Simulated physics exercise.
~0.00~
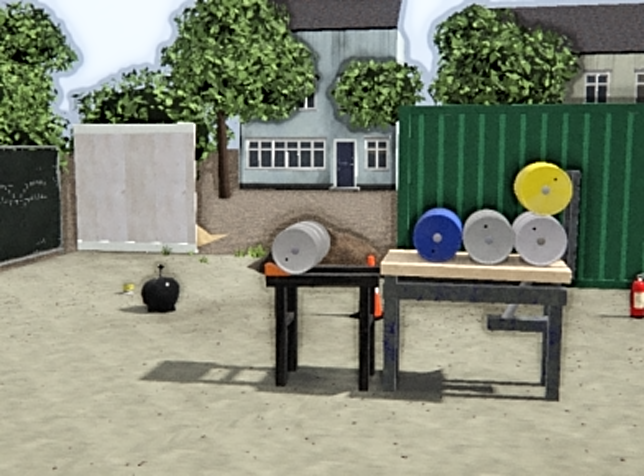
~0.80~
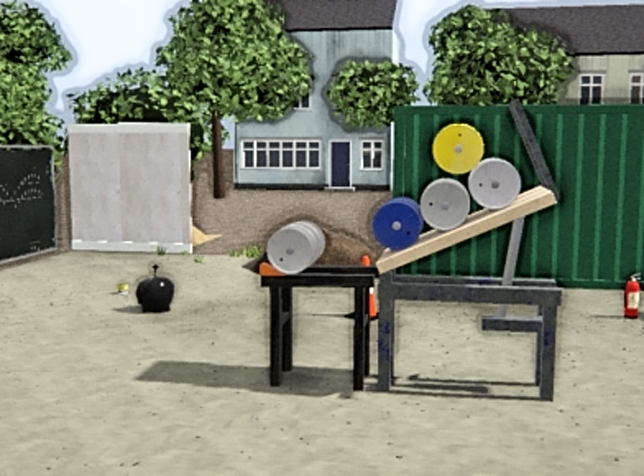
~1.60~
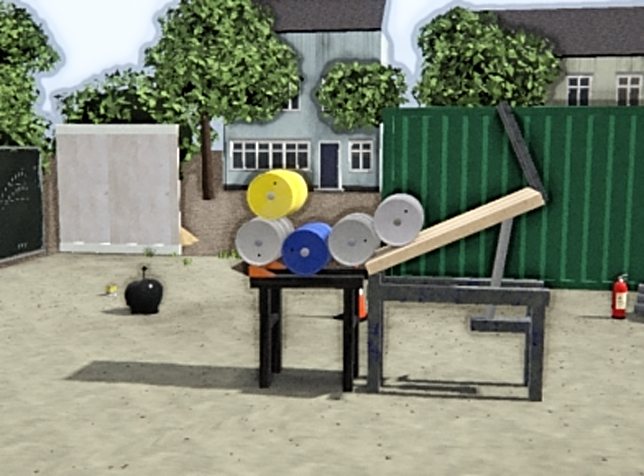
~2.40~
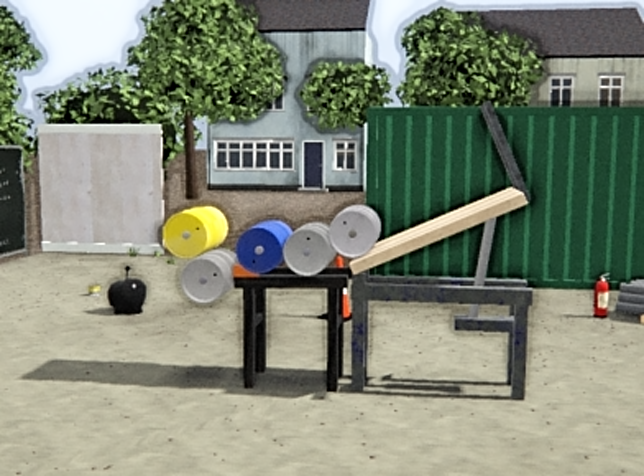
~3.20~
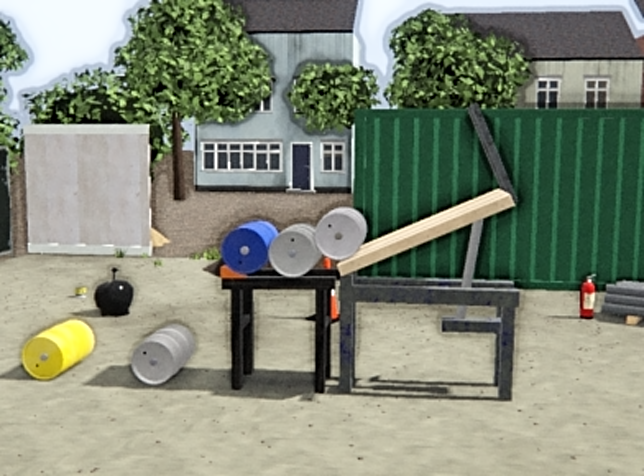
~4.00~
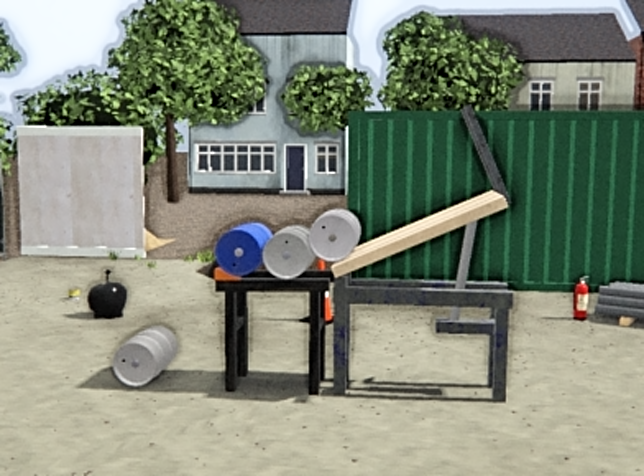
Barrels rolling left off a tilting wooden deck onto a black rack, yellow and one grey dropping to the ground, blue staying.
